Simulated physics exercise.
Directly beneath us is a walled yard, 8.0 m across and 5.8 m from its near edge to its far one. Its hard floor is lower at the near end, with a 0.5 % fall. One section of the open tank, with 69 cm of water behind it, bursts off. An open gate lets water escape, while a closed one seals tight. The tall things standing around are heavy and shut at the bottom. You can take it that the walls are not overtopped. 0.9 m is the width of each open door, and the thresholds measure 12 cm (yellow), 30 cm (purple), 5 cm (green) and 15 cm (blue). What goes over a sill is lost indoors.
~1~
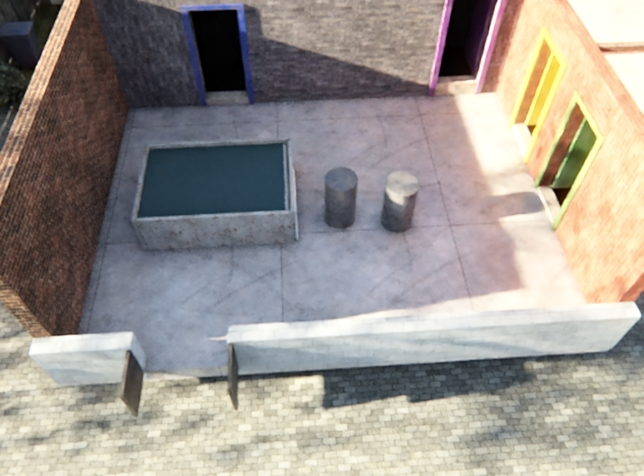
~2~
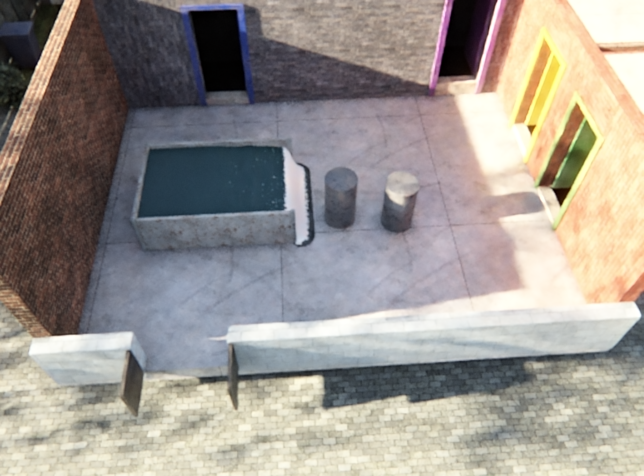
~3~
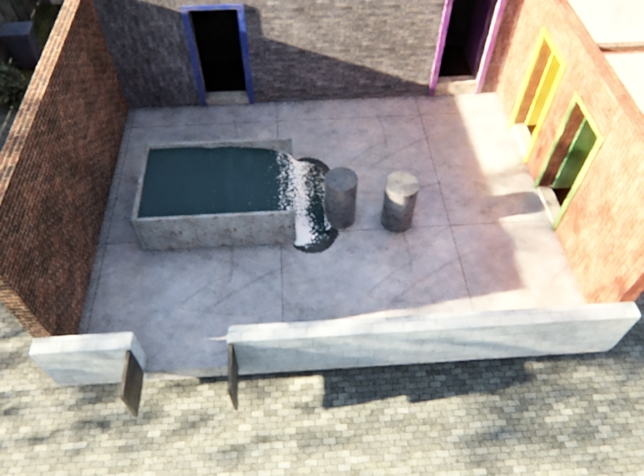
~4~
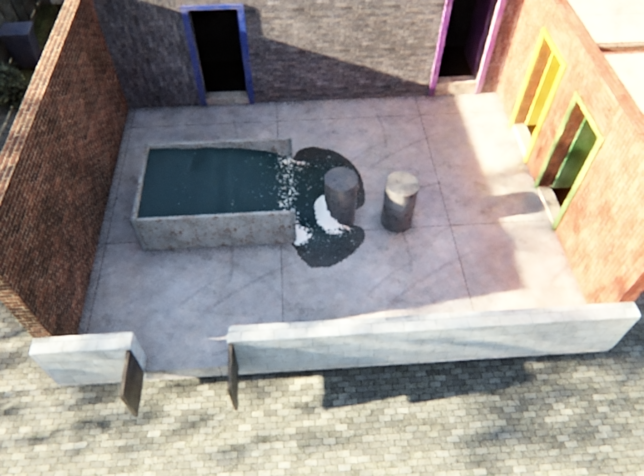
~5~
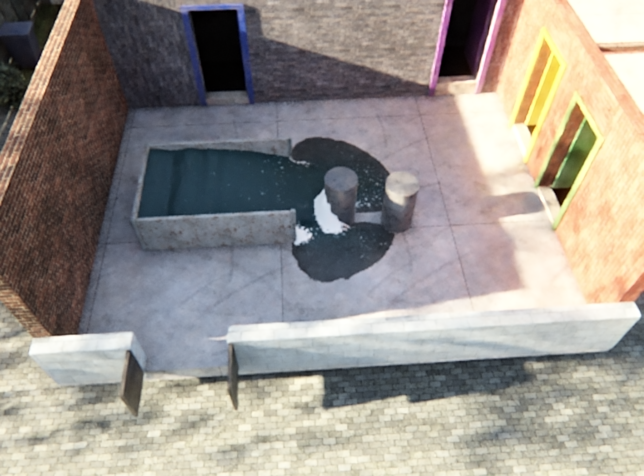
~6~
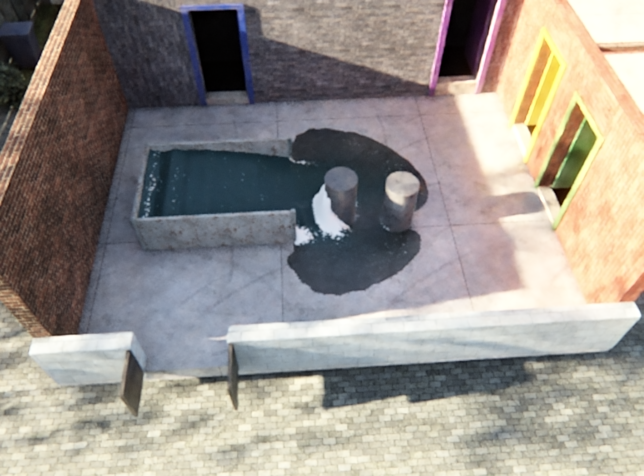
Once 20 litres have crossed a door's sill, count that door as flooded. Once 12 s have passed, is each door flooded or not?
At that moment the yellow door is flooded, the purple door is not flooded, the green door is flooded, the blue door is not flooded.
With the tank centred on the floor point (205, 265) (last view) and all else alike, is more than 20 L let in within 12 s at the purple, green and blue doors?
Checking the limit: Purple is within it, green is beyond it and blue is within it.
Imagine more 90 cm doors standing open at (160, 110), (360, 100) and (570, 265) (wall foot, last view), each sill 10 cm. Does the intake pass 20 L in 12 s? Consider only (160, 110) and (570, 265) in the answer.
Result in order - not enough, then more than that.
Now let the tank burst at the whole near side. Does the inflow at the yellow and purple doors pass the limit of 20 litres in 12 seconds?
Lab note: Vs limit, yellow door inside limit; purple door inside limit.
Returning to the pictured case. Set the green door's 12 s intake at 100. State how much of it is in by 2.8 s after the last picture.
About 35 per cent.
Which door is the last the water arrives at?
Door: Blue.
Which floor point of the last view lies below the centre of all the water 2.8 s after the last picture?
It lies at roughly (388, 194) in pixels.
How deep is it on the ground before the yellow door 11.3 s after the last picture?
About 6.5 cm.
Then, 0.7 s after the last picture water covers 40 % of the floor and is deepest (46 cm) near (317, 217); yellow door not reached, purple door not reached, green door not reached, blue door not reached.
Then, 1.5 s after the last picture water covers 60 % of the floor and is deepest (37 cm) near (317, 217); yellow door 22 cm at the sill, 20 L in, purple door 16 cm at the sill, 0 L in, green door 13 cm at the sill, 23 L in, blue door not reached.
Then, 2.8 s after the last picture water covers 65 % of the floor and is deepest (29 cm) near (460, 106); yellow door 23 cm at the sill, 67 L in, purple door 23 cm at the sill, 0 L in, green door 14 cm at the sill, 87 L in, blue door not reached.
Then, 6.3 s after the last picture water covers 70 % of the floor and is deepest (15 cm) near (595, 328); yellow door 8 cm at the sill, 109 L in, purple door 7 cm at the sill, 0 L in, green door 11 cm at the sill, 200 L in, blue door 1 cm at the sill, 0 L in.
Then, 11.3 s after the last picture water covers 100 % of the floor and is deepest (12 cm) near (121, 190); yellow door 6 cm at the sill, 109 L in, purple door 5 cm at the sill, 0 L in, green door 8 cm at the sill, 238 L in, blue door 3 cm at the sill, 0 L in.
